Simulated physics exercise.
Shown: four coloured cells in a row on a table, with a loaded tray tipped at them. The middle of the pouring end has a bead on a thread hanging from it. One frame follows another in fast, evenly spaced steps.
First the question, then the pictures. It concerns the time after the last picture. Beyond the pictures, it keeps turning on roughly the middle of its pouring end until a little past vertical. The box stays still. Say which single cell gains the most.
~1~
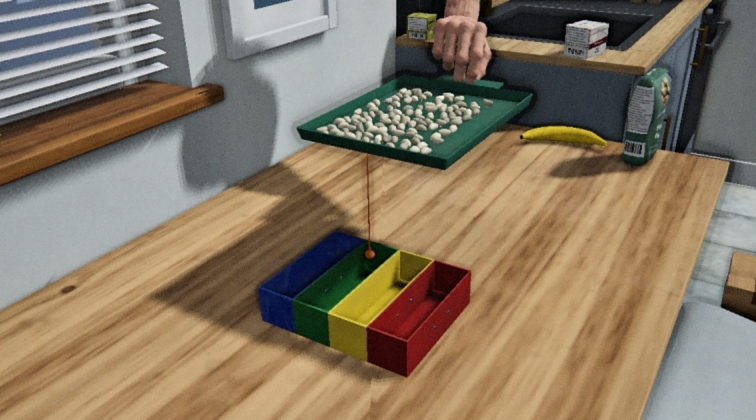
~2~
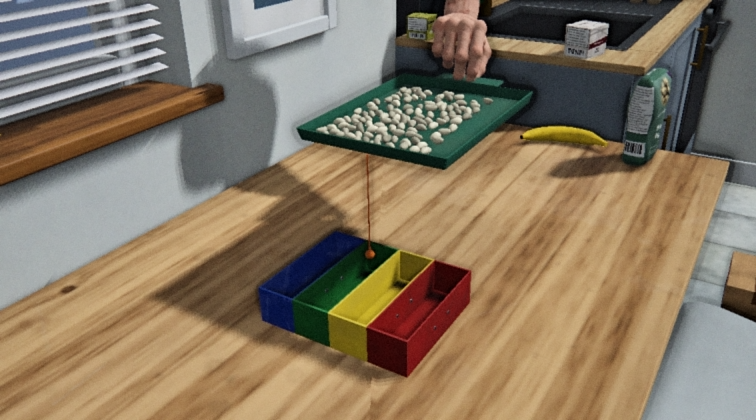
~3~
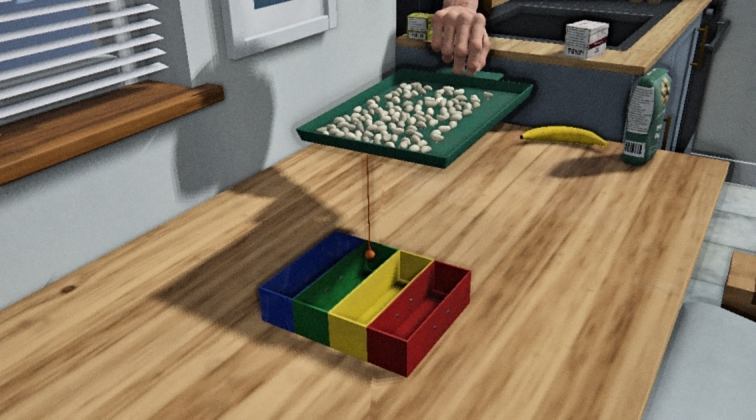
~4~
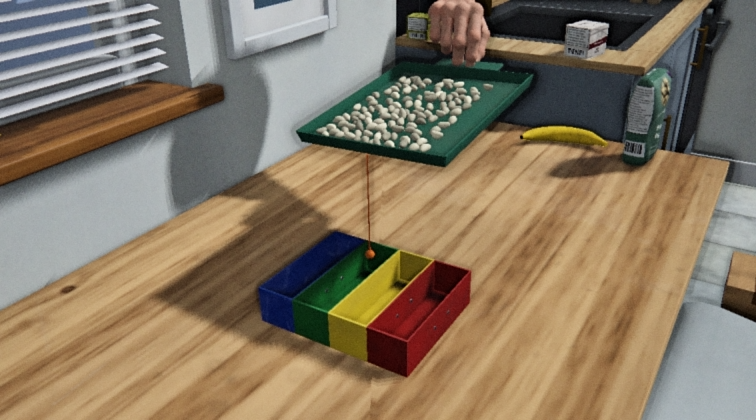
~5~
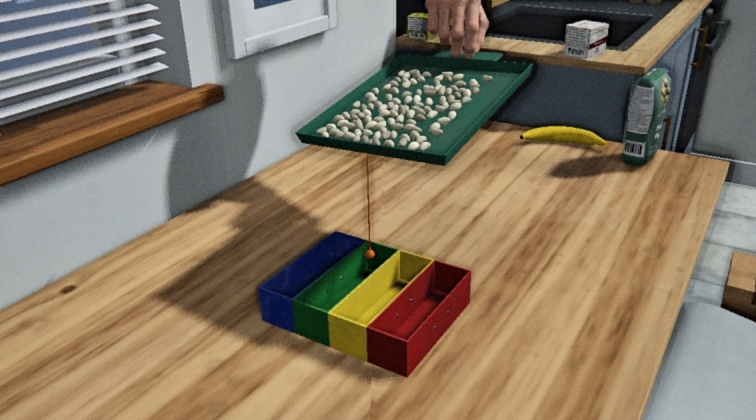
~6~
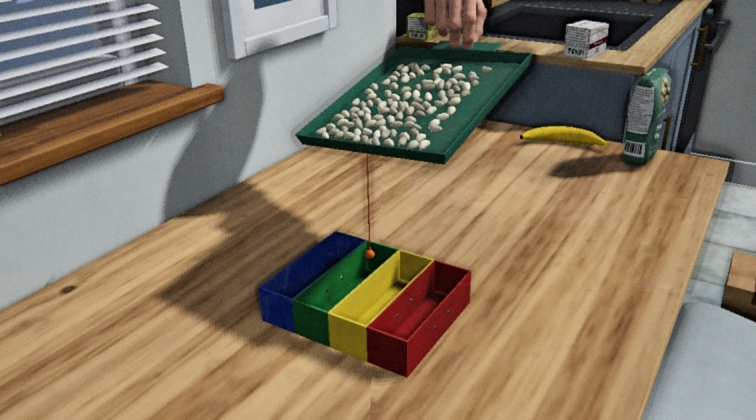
The one that gains the most is the blue cell.
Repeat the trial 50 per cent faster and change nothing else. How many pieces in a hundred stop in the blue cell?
Something like 40 percent, give or take.
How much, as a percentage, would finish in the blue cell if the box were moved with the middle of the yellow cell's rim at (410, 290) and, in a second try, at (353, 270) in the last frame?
Roughly 30 per cent, and 20 per cent.
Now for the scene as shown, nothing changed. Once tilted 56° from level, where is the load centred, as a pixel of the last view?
Its middle sits at about pixel (351, 107).
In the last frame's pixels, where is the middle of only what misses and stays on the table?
Estimate: About (258, 284).
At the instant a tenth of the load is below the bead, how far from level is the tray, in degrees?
Somewhere near 105 degrees, I'd say.
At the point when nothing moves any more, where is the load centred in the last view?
The centre comes to rest near (302, 297).
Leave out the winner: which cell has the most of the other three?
That's the green one.
Soon after the last picture, tray tipped steeply; all on the tray.
A little later, tray tipped right over; nearly all on the tray; a stray few in the blue cell; a stray few falling or outside the box.
Later still, tray tipped past a quarter turn; about half in the blue cell; about a quarter in the green cell; a small part in the yellow cell; about a quarter falling or outside the box.
At rest, tray tipped past a quarter turn; about half in the blue cell; about a quarter in the green cell; a small part in the yellow cell; none in the red cell; about a quarter outside the box.
